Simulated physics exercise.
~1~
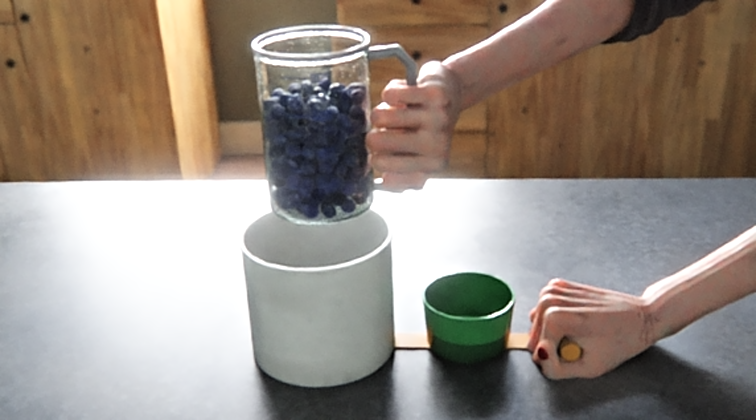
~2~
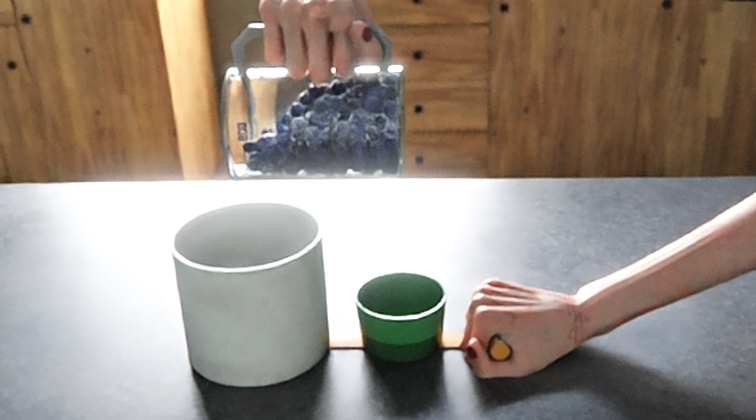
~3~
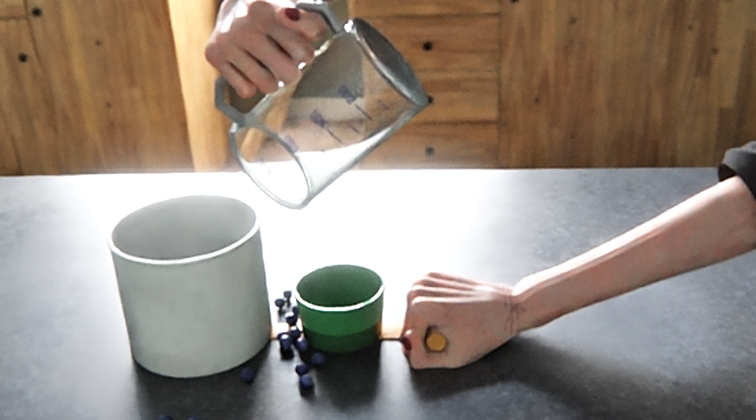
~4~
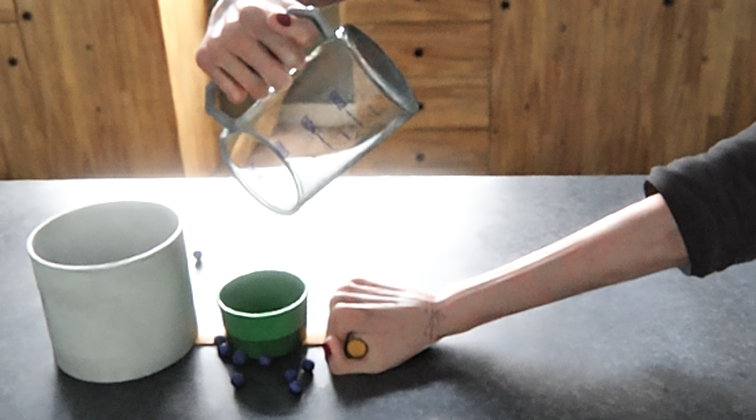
At the start, one hand holds a clear glass jug full of blueberries upright above a white pot, while another hand grips an orange strip carrying the pot and a small green dish across a dark table. The strip slides steadily to the left as the jug tips onto its side with the berries still inside. The jug then turns further until its mouth points downward, and it empties. The strip moves a little further left. At the end, the jug is empty, a few blueberries lie scattered around the green dish, and most have gone into the white pot.
